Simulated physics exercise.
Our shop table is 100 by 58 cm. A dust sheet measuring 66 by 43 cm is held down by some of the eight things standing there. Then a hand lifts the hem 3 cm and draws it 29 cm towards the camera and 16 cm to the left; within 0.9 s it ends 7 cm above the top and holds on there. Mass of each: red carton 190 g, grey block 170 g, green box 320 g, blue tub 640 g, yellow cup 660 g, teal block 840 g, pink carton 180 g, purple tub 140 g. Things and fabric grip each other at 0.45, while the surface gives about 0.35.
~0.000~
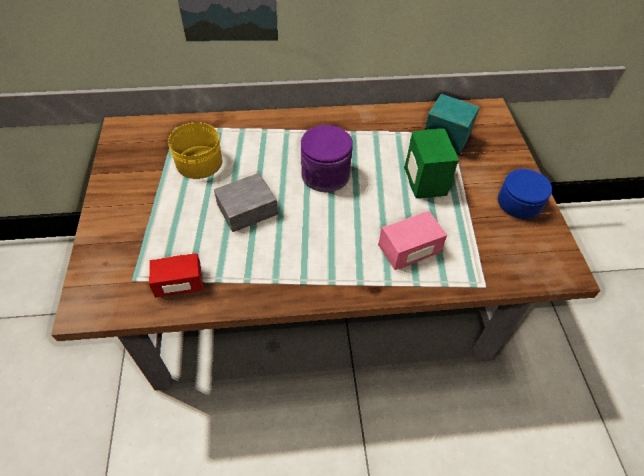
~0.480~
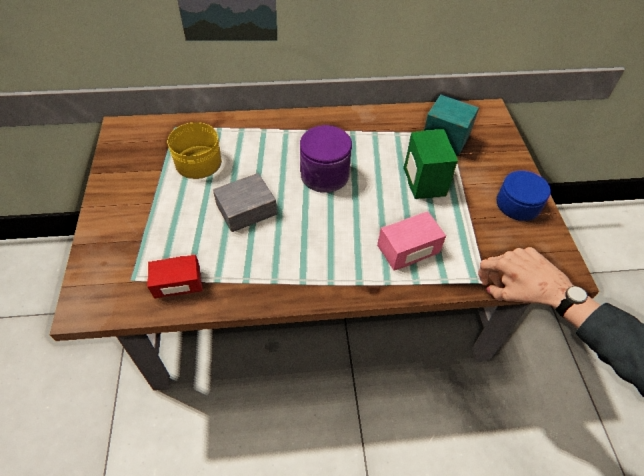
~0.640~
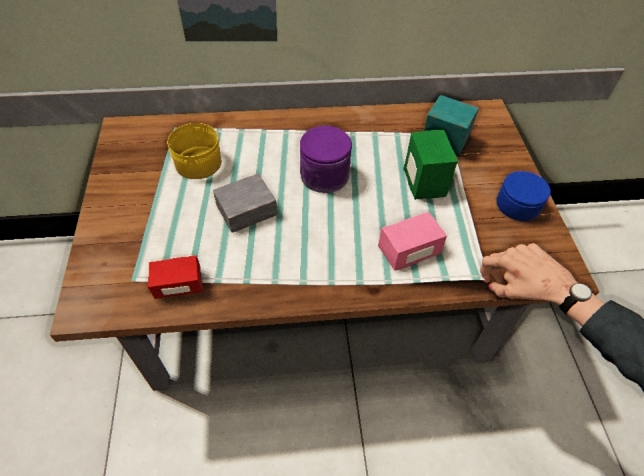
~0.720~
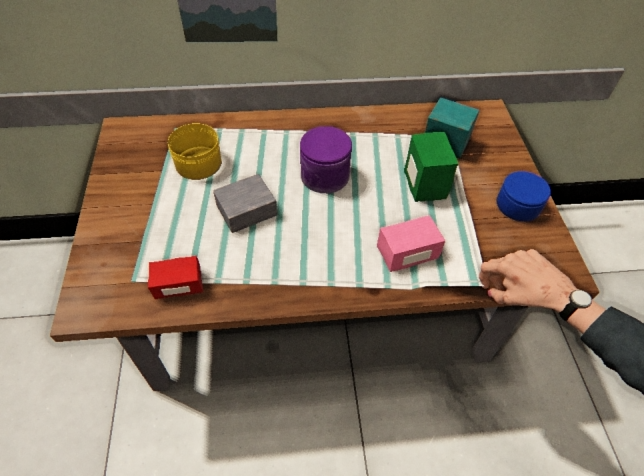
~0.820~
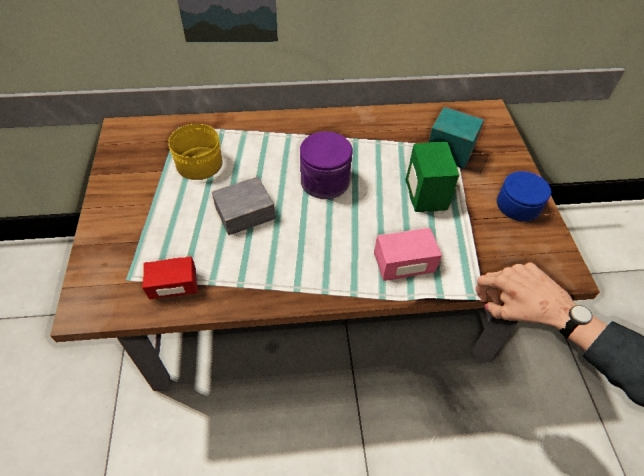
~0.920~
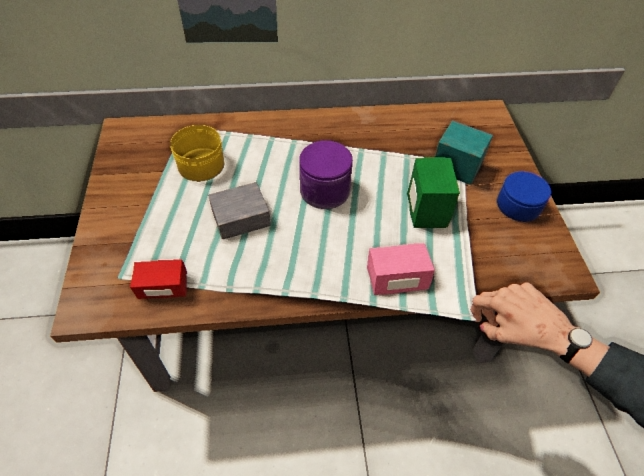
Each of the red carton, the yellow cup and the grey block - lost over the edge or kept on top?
Red carton: Kept on top; yellow cup: Kept on top; grey block: Kept on top.
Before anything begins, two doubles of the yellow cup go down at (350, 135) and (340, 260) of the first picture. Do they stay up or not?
Log, listed order - kept / lost.
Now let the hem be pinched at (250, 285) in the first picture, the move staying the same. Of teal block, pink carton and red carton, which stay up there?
Log - teal block: Still on top; pink carton: Off the top; red carton: Off the top.
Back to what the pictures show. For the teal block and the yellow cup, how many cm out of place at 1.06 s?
Teal block 15 cm, yellow cup 2 cm.
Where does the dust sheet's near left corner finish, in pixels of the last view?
It settles at roughly (138, 257).
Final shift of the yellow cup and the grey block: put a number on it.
Roughly: Yellow cup 15 cm; grey block 15 cm.
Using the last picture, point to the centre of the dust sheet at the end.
I'd say it sits around (311, 289) in the last picture.
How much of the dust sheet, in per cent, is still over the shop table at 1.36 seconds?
Some 75 per cent of it.
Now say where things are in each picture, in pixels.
Shows, red carton (173, 267); yellow cup (194, 139); grey block (245, 194); dust sheet corners (133, 281) (485, 287), in the first picture.
Shows, dust sheet corners (131, 281); grip (487, 284), in the second picture.
Shows, dust sheet corners (132, 281); grip (489, 281), in the third picture.
Shows, teal block (454, 113); pink carton (413, 234); green box (435, 148); dust sheet corners (132, 282); grip (488, 286), in the fourth picture.
Shows, purple tub (326, 149); teal block (458, 123); grey block (242, 197); dust sheet corners (127, 281); grip (485, 300), in the fifth picture.
Shows, red carton (157, 271); yellow cup (196, 141); grey block (238, 202); dust sheet corners (118, 279); grip (480, 320), in the sixth picture.
By 1.1 s, 90 % of the dust sheet is still over the top; grey block 4 cm off its start, red carton 3 cm off its start, yellow cup 3 cm off its start.
By 1.2 s, 80 % of the dust sheet is still over the top; grey block 8 cm off its start, yellow cup 6 cm off its start, red carton 3 cm off its start.
By 1.4 s, 75 % of the dust sheet is still over the top; grey block 12 cm off its start at (237, 244), yellow cup 10 cm off its start at (223, 166), red carton 3 cm off its start at (156, 277).
By 1.5 s, 65 % of the dust sheet is still over the top; grey block 15 cm off its start, yellow cup 13 cm off its start, red carton 3 cm off its start.
By 3.1 s, 65 % of the dust sheet is still over the top; grey block 15 cm off its start at (240, 256), yellow cup 14 cm off its start at (232, 176), red carton 3 cm off its start at (156, 278), teal block 38 cm off its start at (498, 247).
